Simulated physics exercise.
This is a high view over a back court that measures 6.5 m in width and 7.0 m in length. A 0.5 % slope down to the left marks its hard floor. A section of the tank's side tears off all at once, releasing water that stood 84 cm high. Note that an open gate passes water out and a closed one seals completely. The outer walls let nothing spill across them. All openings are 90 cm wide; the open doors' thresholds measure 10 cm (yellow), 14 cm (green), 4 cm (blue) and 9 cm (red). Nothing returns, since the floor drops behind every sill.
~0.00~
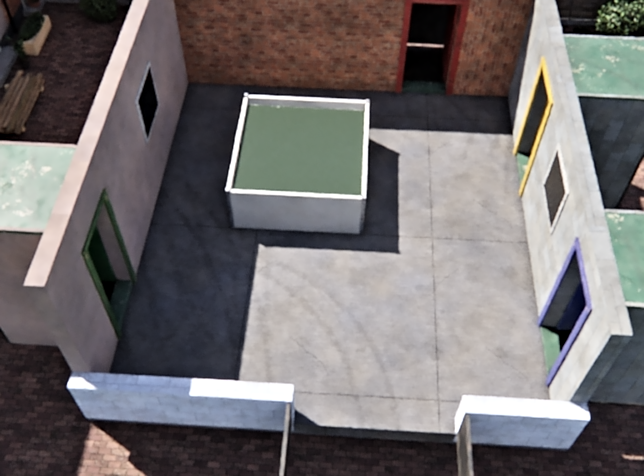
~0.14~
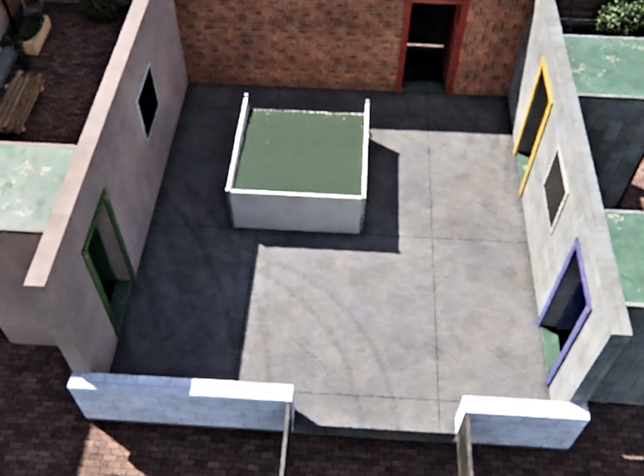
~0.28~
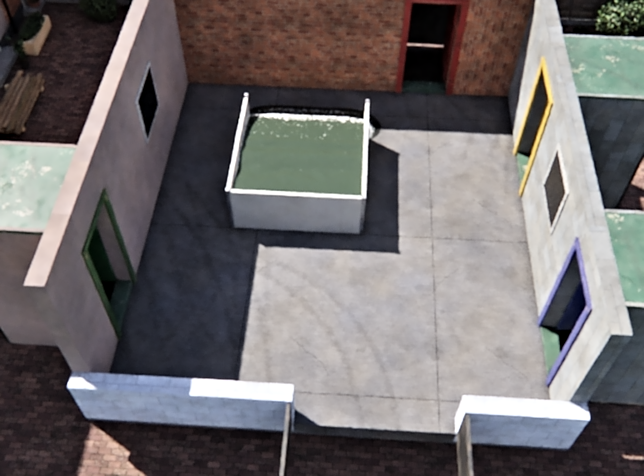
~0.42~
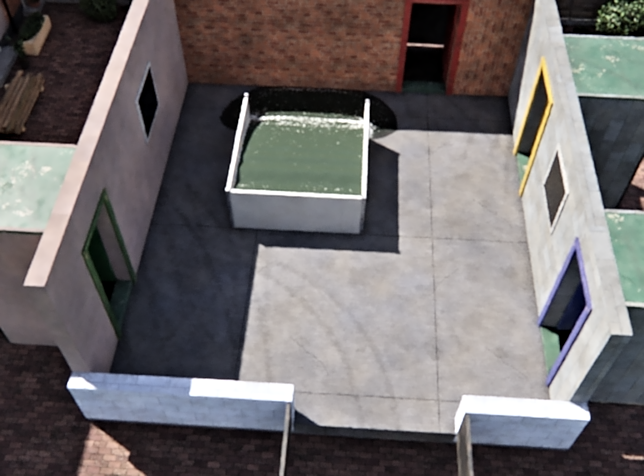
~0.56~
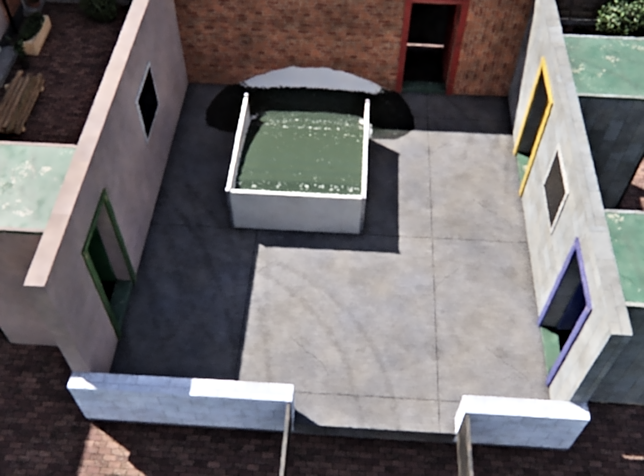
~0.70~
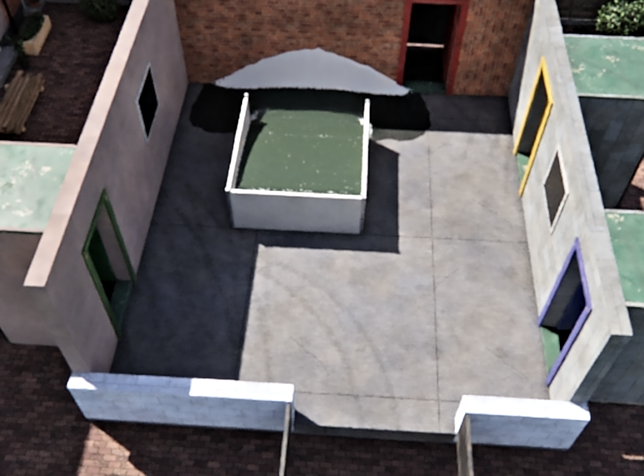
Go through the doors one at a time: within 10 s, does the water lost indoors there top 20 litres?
In the end at the yellow door the limit will be crossed; at the green door the limit will not be crossed; at the blue door the limit will be crossed; at the red door the limit will be crossed.
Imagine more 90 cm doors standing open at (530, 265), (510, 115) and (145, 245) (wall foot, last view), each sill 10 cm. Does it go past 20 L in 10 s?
Taking them in order, the first gets too little, the second enough and the third too little.
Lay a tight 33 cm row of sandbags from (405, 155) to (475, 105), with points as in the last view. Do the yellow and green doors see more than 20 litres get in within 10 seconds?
So the yellow door comes out low enough while the green door comes out low enough.
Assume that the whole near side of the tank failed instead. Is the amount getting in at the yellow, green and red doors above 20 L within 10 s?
Yellow falls short; green exceeds; red falls short.
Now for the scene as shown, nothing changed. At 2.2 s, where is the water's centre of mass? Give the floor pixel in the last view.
(313, 134).
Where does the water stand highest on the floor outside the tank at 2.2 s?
You'll find it around (188, 87).
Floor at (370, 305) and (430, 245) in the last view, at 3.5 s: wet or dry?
I'd say spared, then spared.
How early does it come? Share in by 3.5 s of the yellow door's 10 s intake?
It comes to about 55 per cent.
After 1.4 s water covers 15 % of the floor and is deepest (62 cm) near (302, 92); yellow door not reached, green door not reached, blue door not reached, red door 18 cm at the sill, 4 L in.
After 2.2 s water covers 30 % of the floor and is deepest (58 cm) near (188, 87); yellow door 8 cm at the sill, 0 L in, green door not reached, blue door not reached, red door 18 cm at the sill, 30 L in.
After 3.5 s water covers 60 % of the floor and is deepest (32 cm) near (195, 93); yellow door 18 cm at the sill, 27 L in, green door 5 cm at the sill, 0 L in, blue door 2 cm at the sill, 0 L in, red door 13 cm at the sill, 58 L in.
After 6.0 s water covers 95 % of the floor and is deepest (22 cm) near (122, 332); yellow door 9 cm at the sill, 50 L in, green door 14 cm at the sill, 1 L in, blue door 4 cm at the sill, 0 L in, red door 12 cm at the sill, 70 L in.
After 10.0 s water covers 100 % of the floor and is deepest (16 cm) near (139, 266); yellow door 6 cm at the sill, 51 L in, green door 12 cm at the sill, 5 L in, blue door 11 cm at the sill, 36 L in, red door 6 cm at the sill, 78 L in.
